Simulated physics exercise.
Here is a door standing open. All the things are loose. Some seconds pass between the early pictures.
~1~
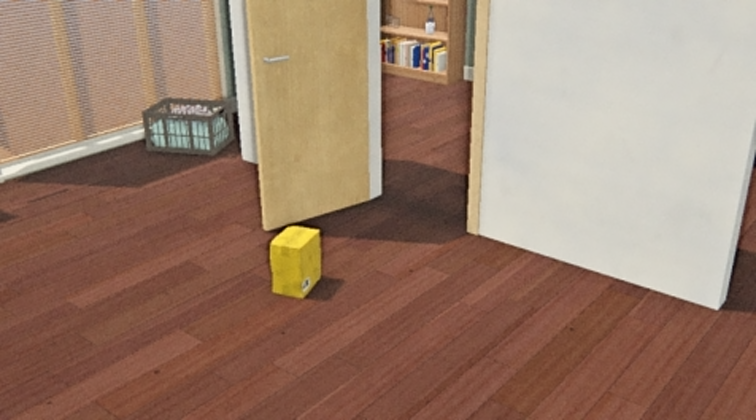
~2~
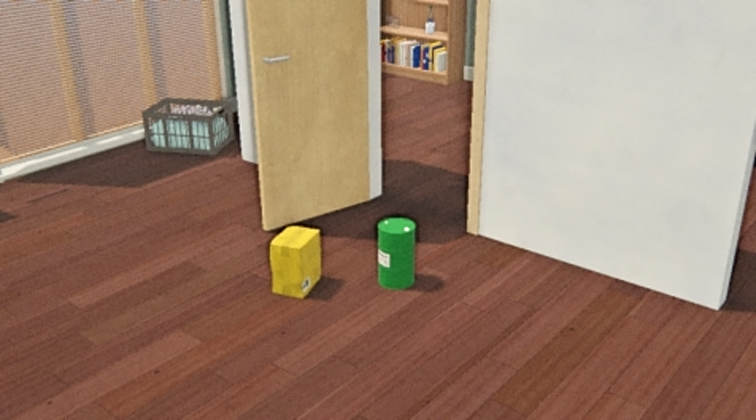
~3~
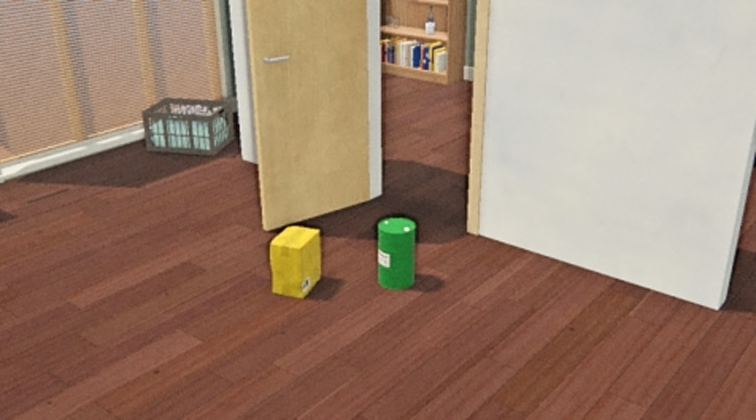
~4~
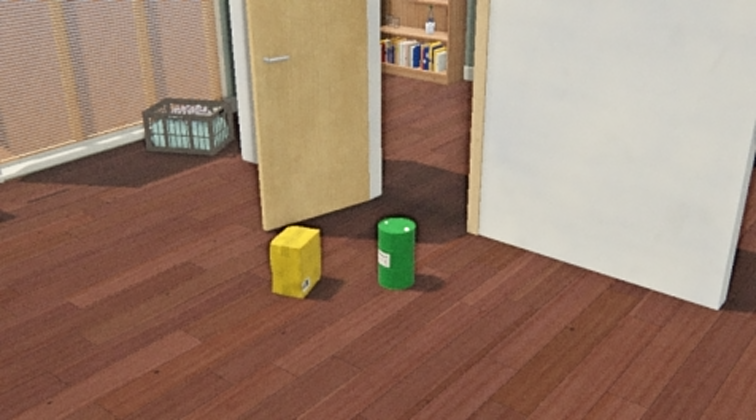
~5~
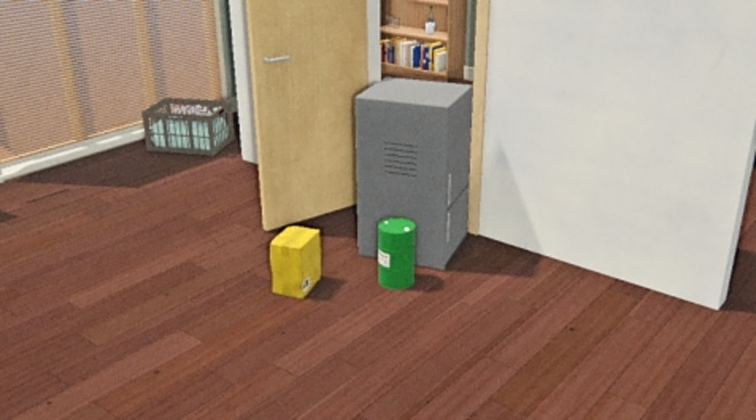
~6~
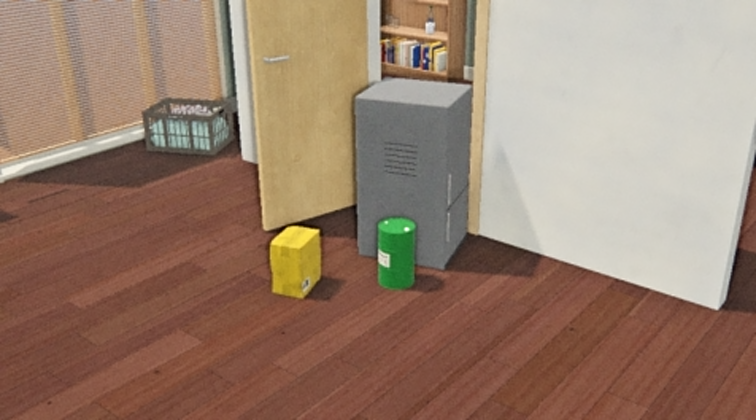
A green canister, then a grey appliance, appears near a yellow box by an open door.
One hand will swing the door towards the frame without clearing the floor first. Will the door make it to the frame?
Outcome: The door jams.
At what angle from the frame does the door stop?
Some 55° open.
Then, 0.70 s after the last picture, door 88° open.
Then, 1.10 s after the last picture, door 72° open.
At rest, door 55° open; all 3 in place. Seen from the same camera at the end, grey appliance near (415, 172).
